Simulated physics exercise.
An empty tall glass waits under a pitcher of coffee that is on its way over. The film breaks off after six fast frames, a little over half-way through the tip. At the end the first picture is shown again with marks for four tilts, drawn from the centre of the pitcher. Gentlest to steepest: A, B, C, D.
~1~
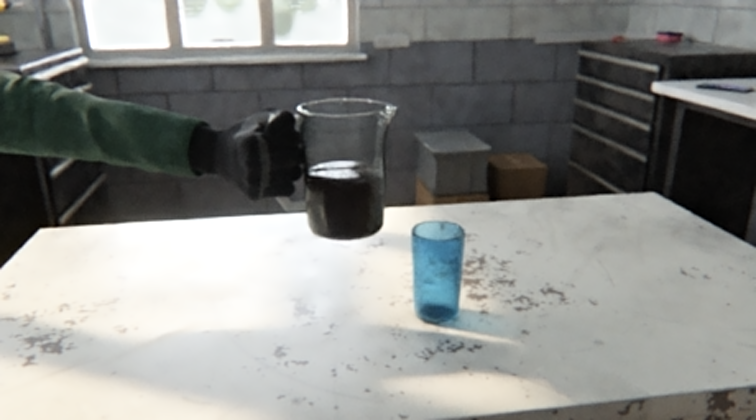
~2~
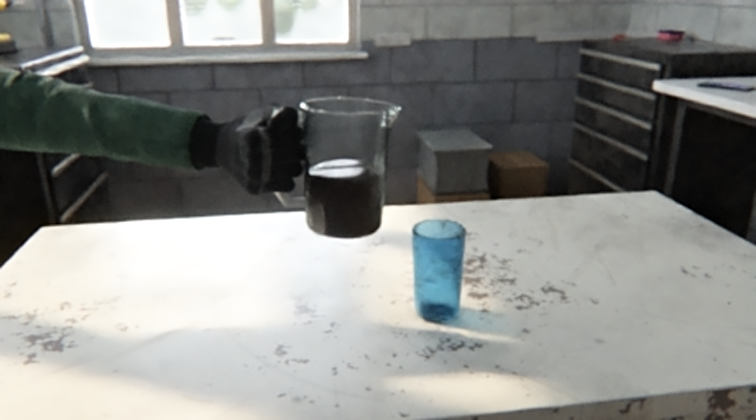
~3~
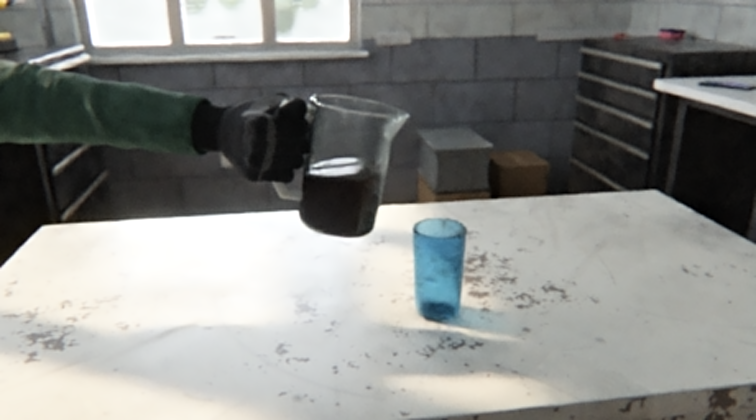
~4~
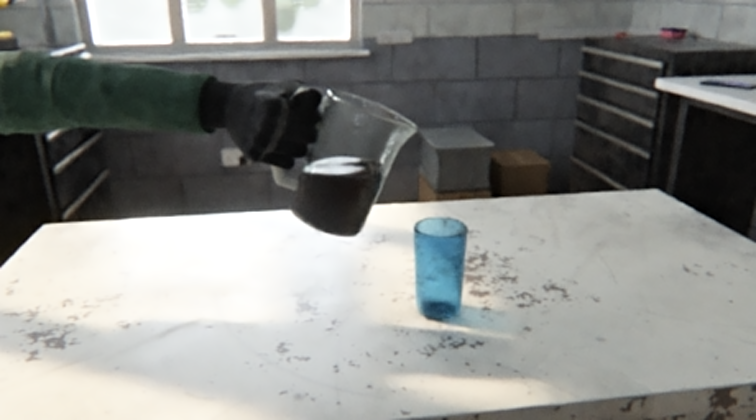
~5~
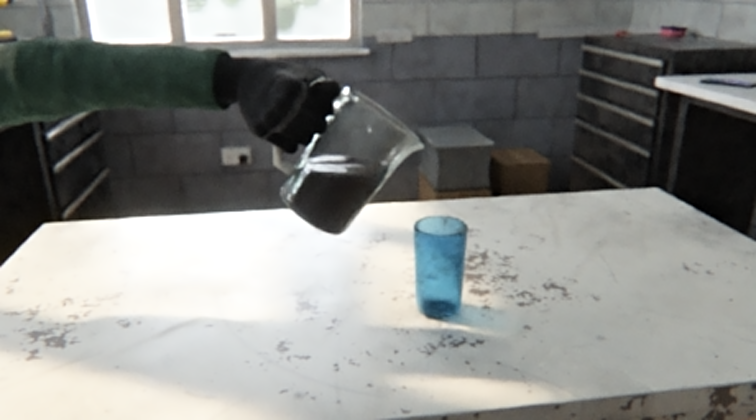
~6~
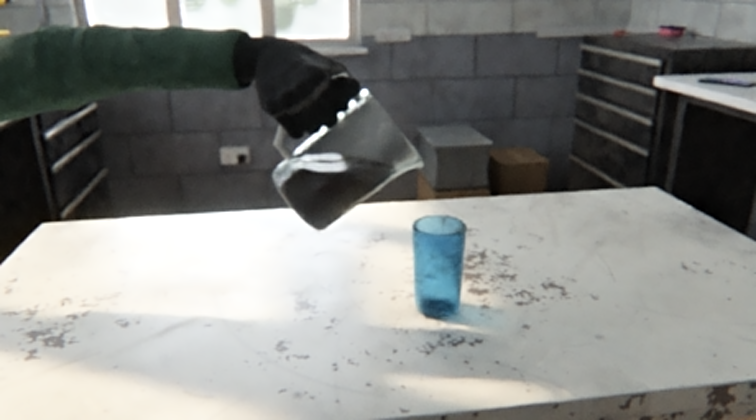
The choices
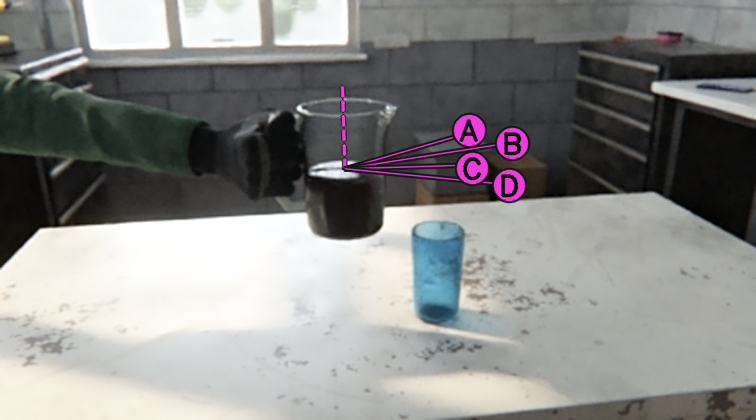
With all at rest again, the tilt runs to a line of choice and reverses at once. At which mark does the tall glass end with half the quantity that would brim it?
The best mark is A.
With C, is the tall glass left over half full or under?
Over.
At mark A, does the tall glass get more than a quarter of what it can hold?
Yes, it does.
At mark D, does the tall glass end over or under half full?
Over.
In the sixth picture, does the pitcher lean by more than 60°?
No.
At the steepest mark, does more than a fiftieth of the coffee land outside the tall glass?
Yes, it does.
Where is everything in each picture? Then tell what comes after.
The first picture shows upright, lip at (396, 107); rim of the tall glass round (438, 230); nothing has left yet.
The second picture shows tipped about 3°, lip at (400, 108); nothing has left yet.
The third picture shows tipped about 10°, lip at (408, 115); nothing has left yet.
The fourth picture shows tipped about 22°, lip at (417, 127); nothing has left yet.
The fifth picture shows tipped about 37°, lip at (423, 144); nothing has left yet.
The sixth picture shows tipped about 52°, lip at (423, 164); nothing has left yet.
On the marked copy, A at (453, 137); B at (495, 145); C at (455, 165); D at (492, 183).
With A, the tall glass ends with about 51 % of what it can hold; 5 % of the coffee is spilt.
With B, the tall glass ends with about 78 % of what it can hold; 6 % of the coffee is spilt.
With C, the tall glass ends with about 92 % of what it can hold; 14 % of the coffee is spilt.
With D, the tall glass is filled to the brim; 24 % of the coffee is spilt.
